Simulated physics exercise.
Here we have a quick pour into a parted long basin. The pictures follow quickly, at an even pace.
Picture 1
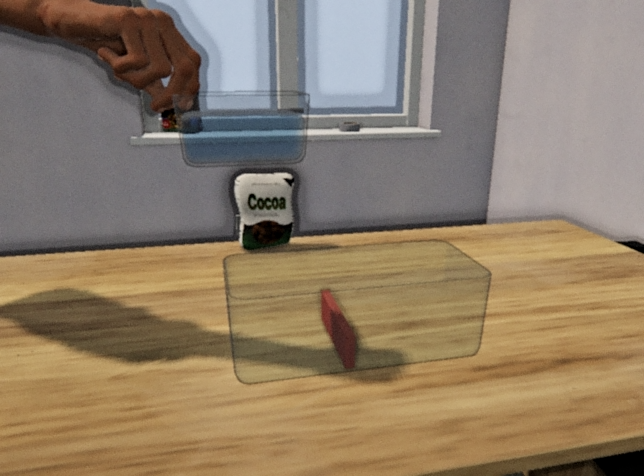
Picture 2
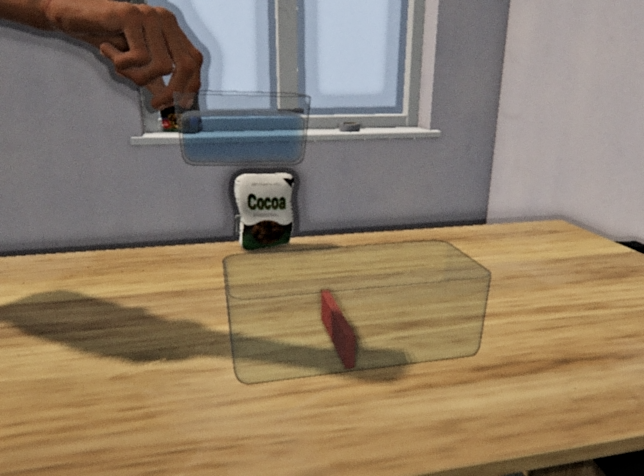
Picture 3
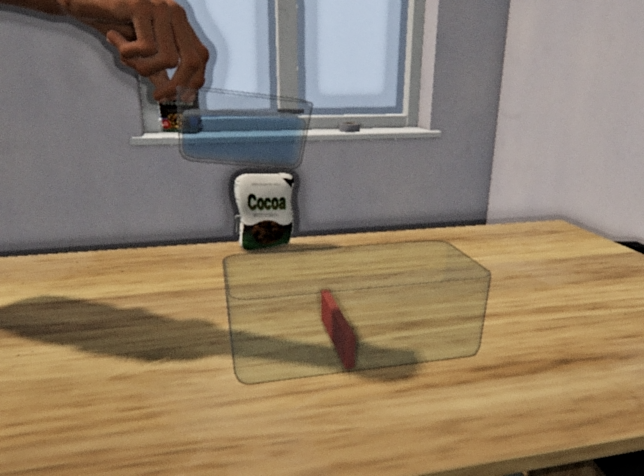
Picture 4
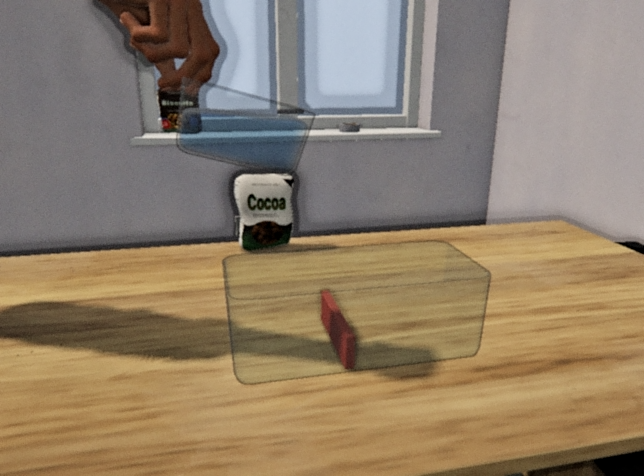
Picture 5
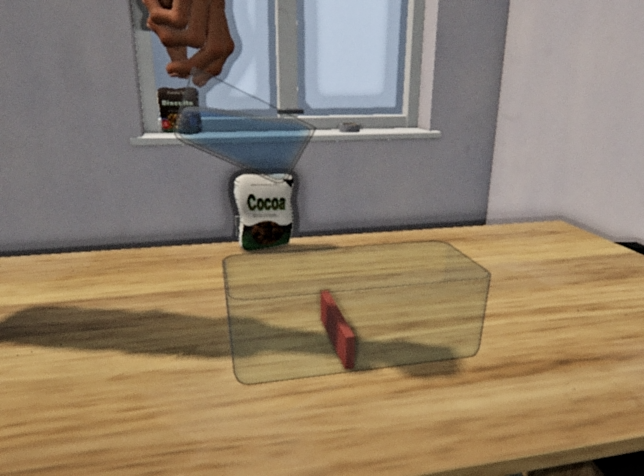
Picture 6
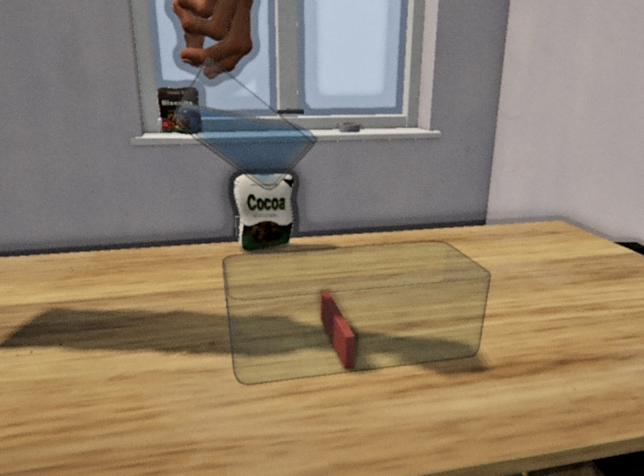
To begin with, a hand holds a clear container of blue liquid level above a long see-through basin with a red divider, a cocoa packet behind it on the wooden table. The hand then moves right and tilts the container steadily further, its right side dropping as the liquid gathers there.
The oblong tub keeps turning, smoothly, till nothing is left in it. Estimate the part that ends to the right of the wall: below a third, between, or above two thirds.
The share right of the wall is between a third and two thirds.
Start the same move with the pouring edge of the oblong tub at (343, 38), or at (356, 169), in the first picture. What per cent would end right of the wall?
In turn 85 and 90 in a hundred.
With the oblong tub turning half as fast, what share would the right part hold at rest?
Near 70 %.
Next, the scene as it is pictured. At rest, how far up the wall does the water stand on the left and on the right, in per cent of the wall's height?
Near 30 on the left, 30 on the right.
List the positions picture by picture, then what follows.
It leans 0°; its right rim is at (303, 95); the water meets the walls at (181, 116) and (300, 114); the long basin's rim runs from (226, 277) to (468, 257); the wall's top is at (337, 312), in the first frame.
It leans 2°; its right rim is at (304, 97); the water meets the walls at (181, 115) and (300, 115), in the second frame.
It leans 7°; its right rim is at (306, 103); the water meets the walls at (182, 114) and (301, 117), in the third frame.
It leans 15°; its right rim is at (308, 113); the water meets the walls at (182, 113) and (303, 120), in the fourth frame.
It leans 26°; its right rim is at (309, 126); the water meets the walls at (182, 111) and (306, 123), in the fifth frame.
It leans 39°; its right rim is at (307, 141); the water meets the walls at (179, 107) and (297, 127); 2 per cent is over the edge, in the sixth frame.
A moment on, the oblong tub is tipped right over and 11 per cent is still to pour, 2 is left of the wall and 28 right of it.
Next, the oblong tub is tipped right over and 1 per cent is still to pour, 34 is left of the wall and 59 right of it.
Then the oblong tub is tipped right over and 0 per cent is still to pour, 40 is left of the wall and 55 right of it.
Later the oblong tub is tipped right over and 0 per cent is still to pour, 41 is left of the wall and 56 right of it.
Finally, 41 per cent lies left of the wall, 56 right of it and 3 outside.
